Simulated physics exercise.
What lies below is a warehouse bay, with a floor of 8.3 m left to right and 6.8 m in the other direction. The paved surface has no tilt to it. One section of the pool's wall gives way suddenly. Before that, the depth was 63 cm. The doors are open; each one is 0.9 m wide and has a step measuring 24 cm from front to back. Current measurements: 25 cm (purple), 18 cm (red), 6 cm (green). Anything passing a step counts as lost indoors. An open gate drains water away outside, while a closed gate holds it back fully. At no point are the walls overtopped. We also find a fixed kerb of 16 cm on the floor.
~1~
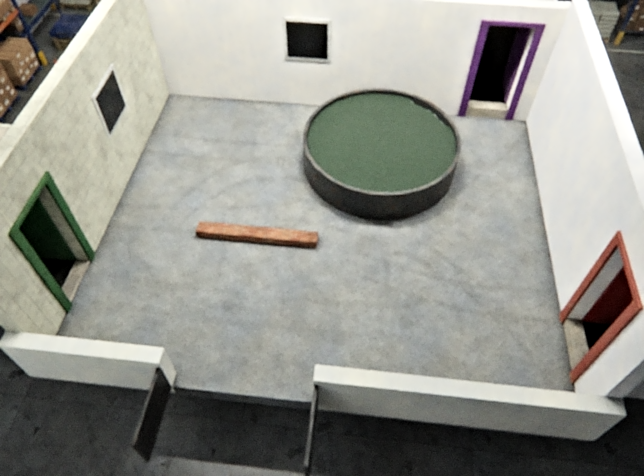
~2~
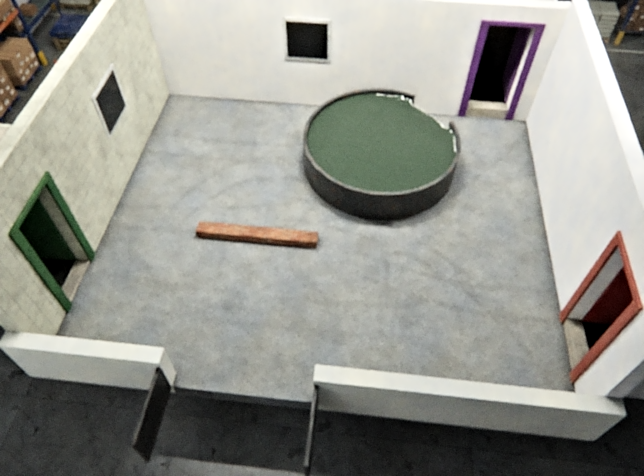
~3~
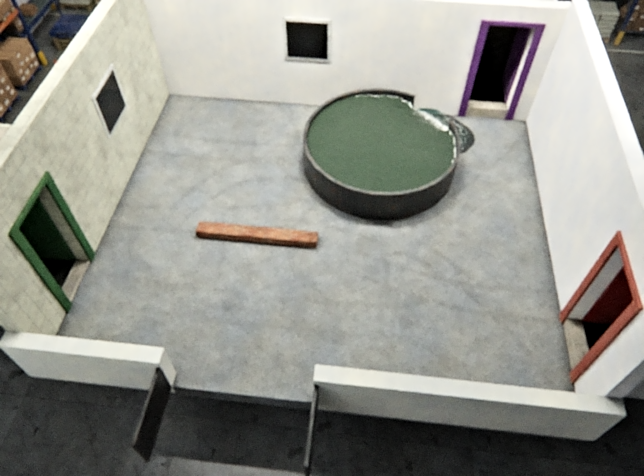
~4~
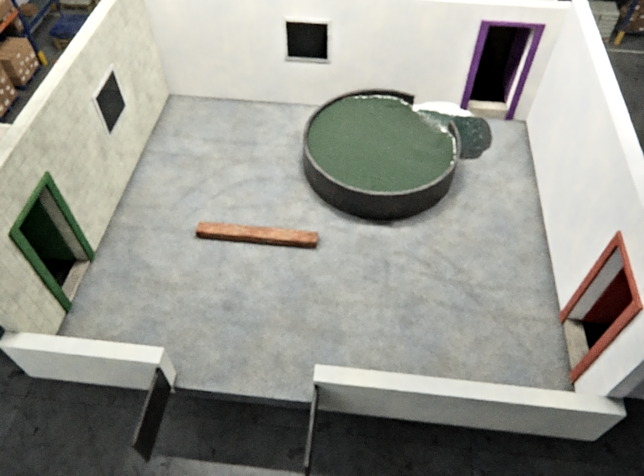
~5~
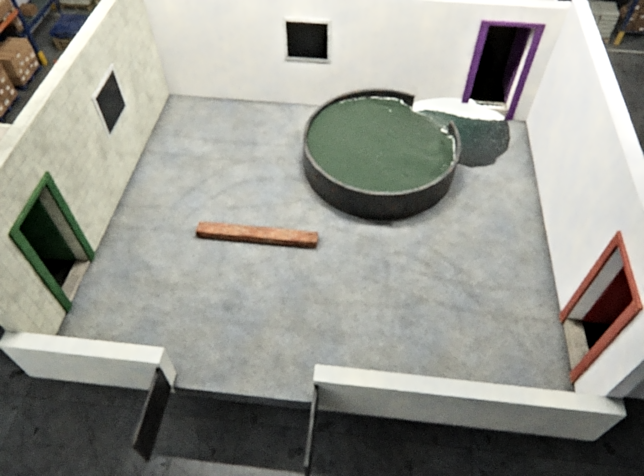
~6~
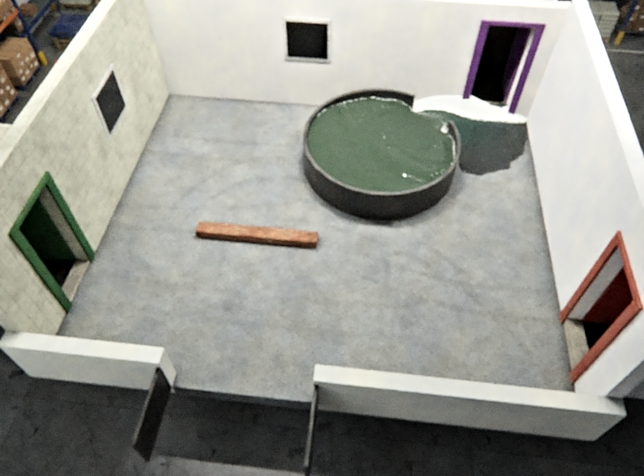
Green water pouring through a gap in the far side of a round pool and spreading across a grey floor near a purple doorway.
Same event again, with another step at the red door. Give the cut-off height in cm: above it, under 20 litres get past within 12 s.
The cut-off is roughly 11.5 cm.
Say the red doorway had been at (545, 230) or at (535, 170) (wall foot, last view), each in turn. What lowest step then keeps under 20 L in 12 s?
Around 5.5 and 25 cm respectively.
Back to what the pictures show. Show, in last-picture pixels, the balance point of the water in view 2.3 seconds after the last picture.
My guess is close to (412, 164).
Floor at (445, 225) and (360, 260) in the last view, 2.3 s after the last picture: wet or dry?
So the first place you asked about stays drenched, while the second ends up free of liquid.
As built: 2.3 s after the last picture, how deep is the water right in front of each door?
Before purple it's 31 cm, before red 4 cm, before green 0 cm.
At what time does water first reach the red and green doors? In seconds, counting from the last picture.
Times: Red = 2.0 s, green = 7.0 s.
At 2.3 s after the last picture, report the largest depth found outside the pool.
About 46 cm.
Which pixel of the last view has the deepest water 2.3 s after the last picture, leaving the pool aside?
Look close to (519, 123).
Then, 0.7 s after the last picture water covers 5 % of the floor, deepest (56 cm) near (527, 124); it has not reached the red door.
Then, 2.3 s after the last picture water covers 35 % of the floor, deepest (46 cm) near (519, 123); 4 cm at the red door, 0 litres in over its 18 cm step.
Then, 11.3 s after the last picture water covers 95 % of the floor, deepest (15 cm) near (512, 133); 11 cm at the red door, 0 litres in over its 18 cm step.
At the red door as built, the water peaked near 15 cm, 8.5 s after the last picture.
Run again over the same 12 s with other heights there, 40 litres in over 9.5 cm, 12 litres over 12.5 cm. The limit of 20 litres is kept from about 11.5 cm up.
